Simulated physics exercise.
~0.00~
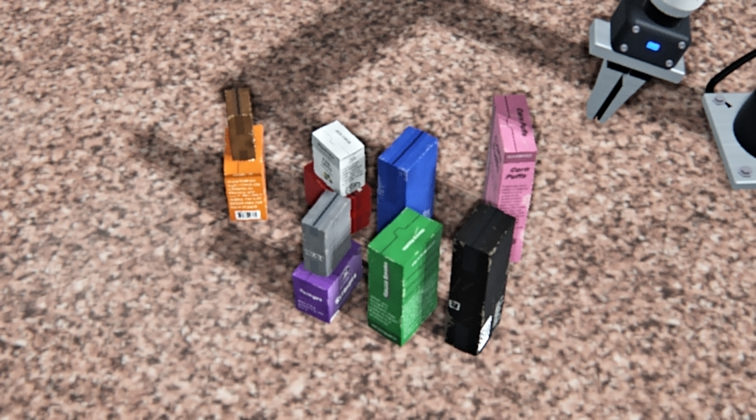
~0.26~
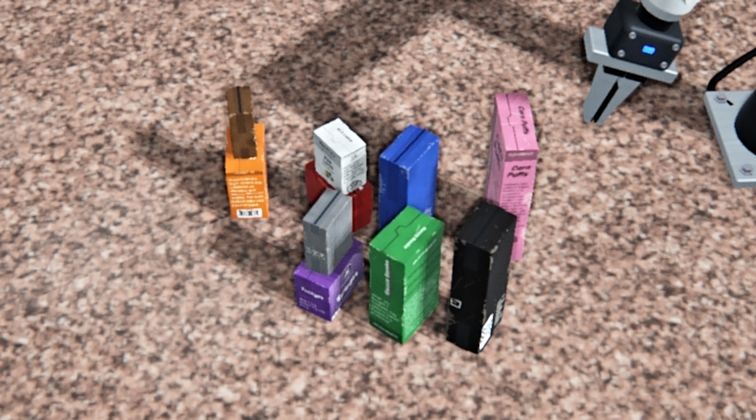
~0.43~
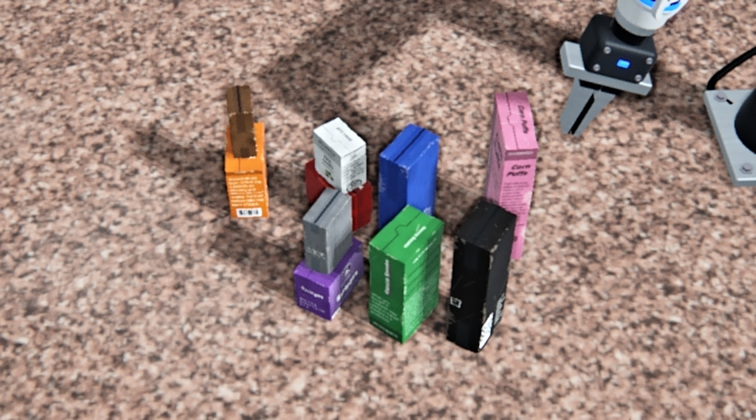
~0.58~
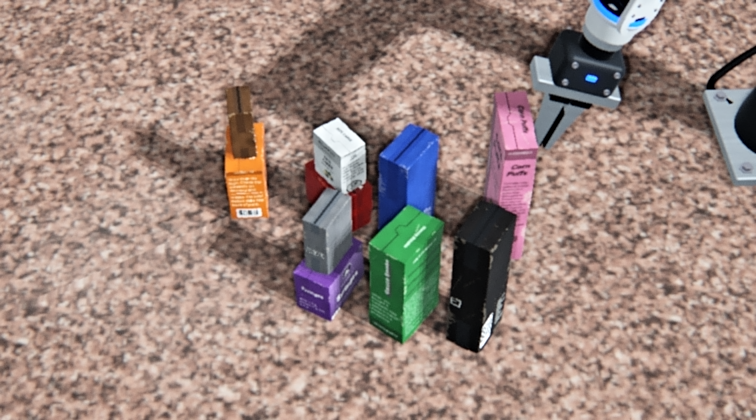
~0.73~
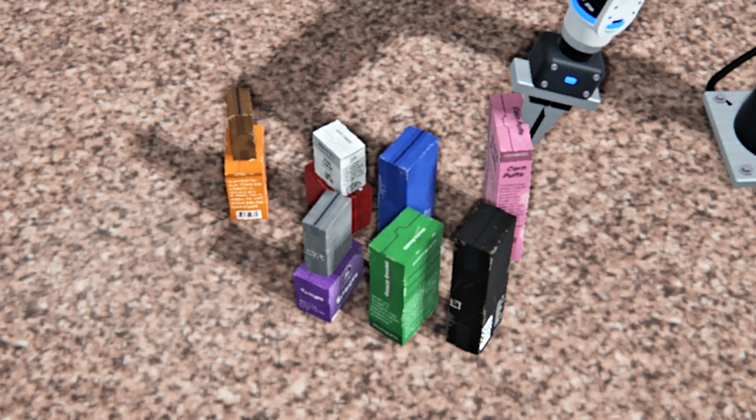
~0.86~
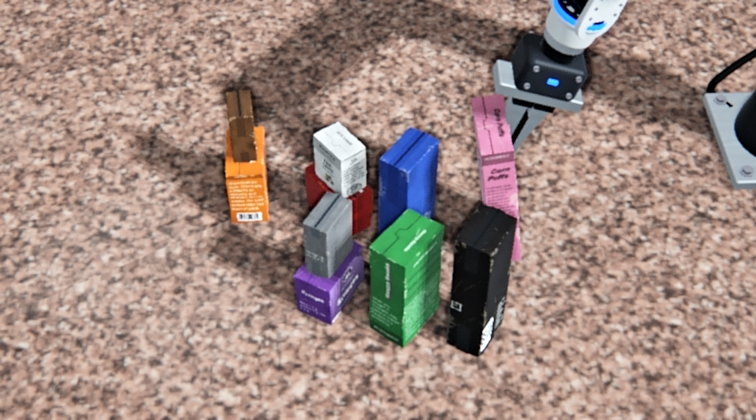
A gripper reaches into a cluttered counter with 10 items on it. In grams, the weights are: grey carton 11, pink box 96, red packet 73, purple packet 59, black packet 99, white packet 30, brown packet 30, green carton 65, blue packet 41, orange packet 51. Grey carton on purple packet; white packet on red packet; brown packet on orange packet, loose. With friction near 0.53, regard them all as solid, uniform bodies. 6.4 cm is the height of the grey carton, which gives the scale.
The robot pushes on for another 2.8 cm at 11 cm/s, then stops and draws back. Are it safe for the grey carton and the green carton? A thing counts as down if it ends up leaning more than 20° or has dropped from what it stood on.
In order: The grey carton keeps its balance; the green carton keeps its balance.
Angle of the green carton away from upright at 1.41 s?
Tilt: Around 0°.
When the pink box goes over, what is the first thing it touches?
That would be the blue packet.
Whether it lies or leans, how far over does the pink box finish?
It comes to rest some 30° from upright.
Around 1.11 s, blue packet and pink box touch at 1.08 s; off upright pink box 23°.
Around 1.41 s, white packet and blue packet touch at 1.37 s; off upright pink box 30°, blue packet 14°.
Around 1.86 s, off upright pink box 30°, blue packet 14°.
At rest, past 20° or fallen, pink box. Standing, black packet, green carton, blue packet, purple packet, red packet, orange packet, brown packet, grey carton and white packet.
